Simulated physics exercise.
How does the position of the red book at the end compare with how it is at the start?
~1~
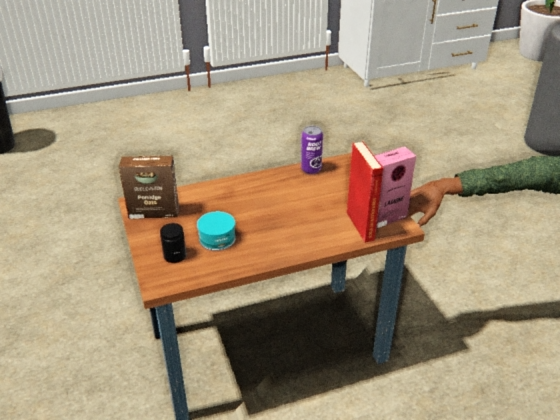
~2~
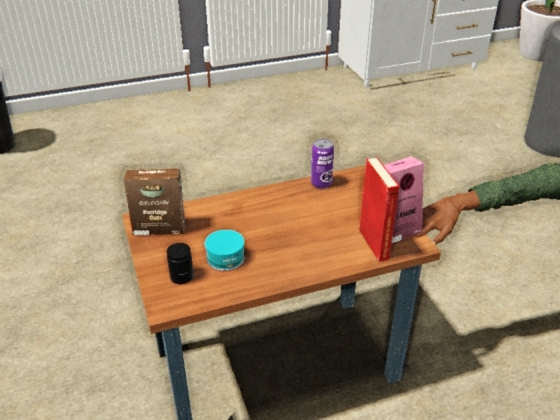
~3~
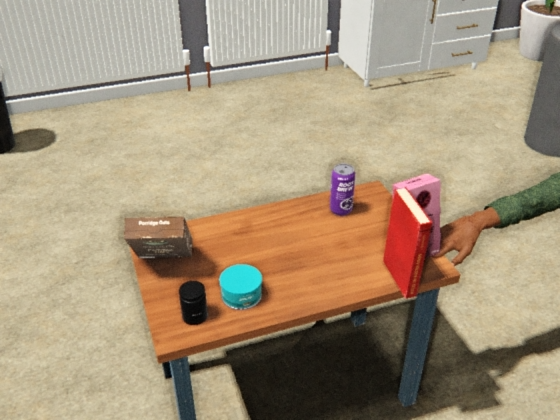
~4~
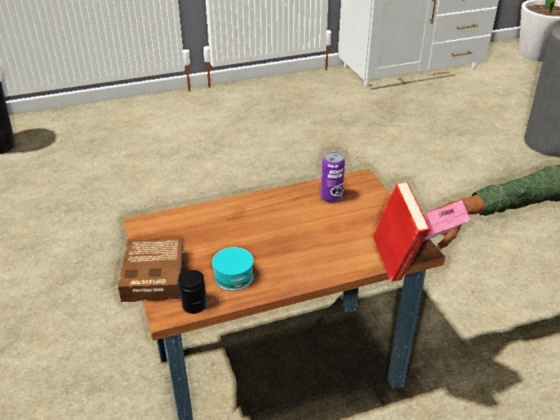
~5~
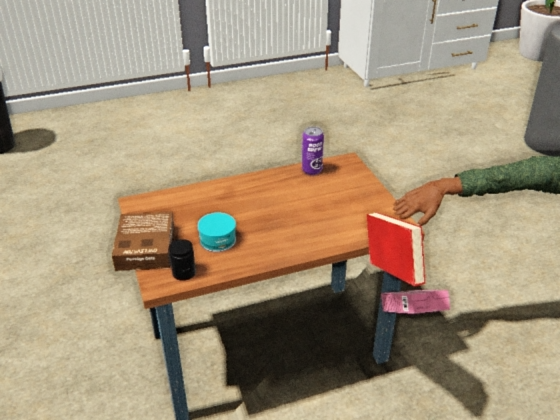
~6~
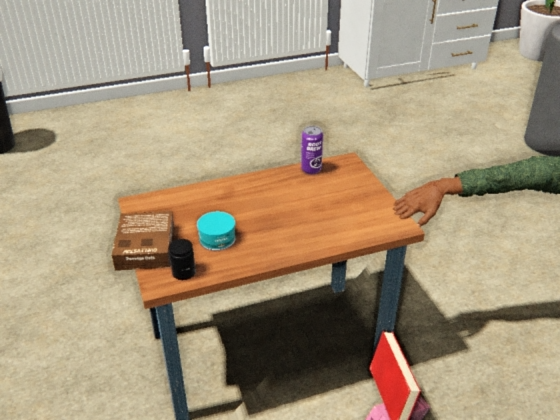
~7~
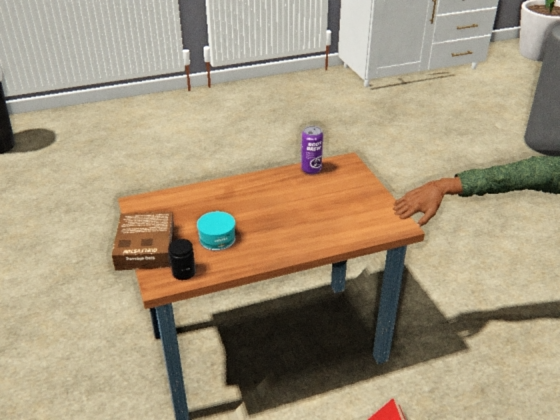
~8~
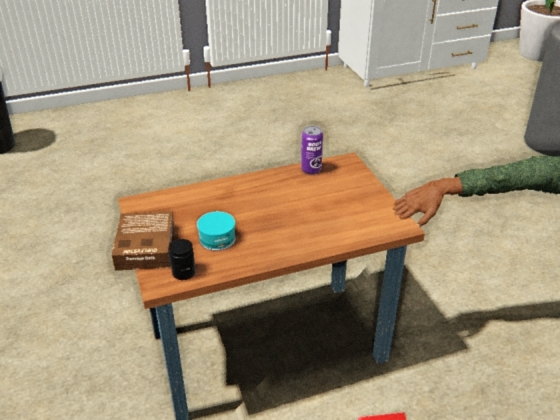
At the start the red book stands upright on the table near the right edge. By the end it has fallen off and is on its side below the table, with only a small part of it still in view.
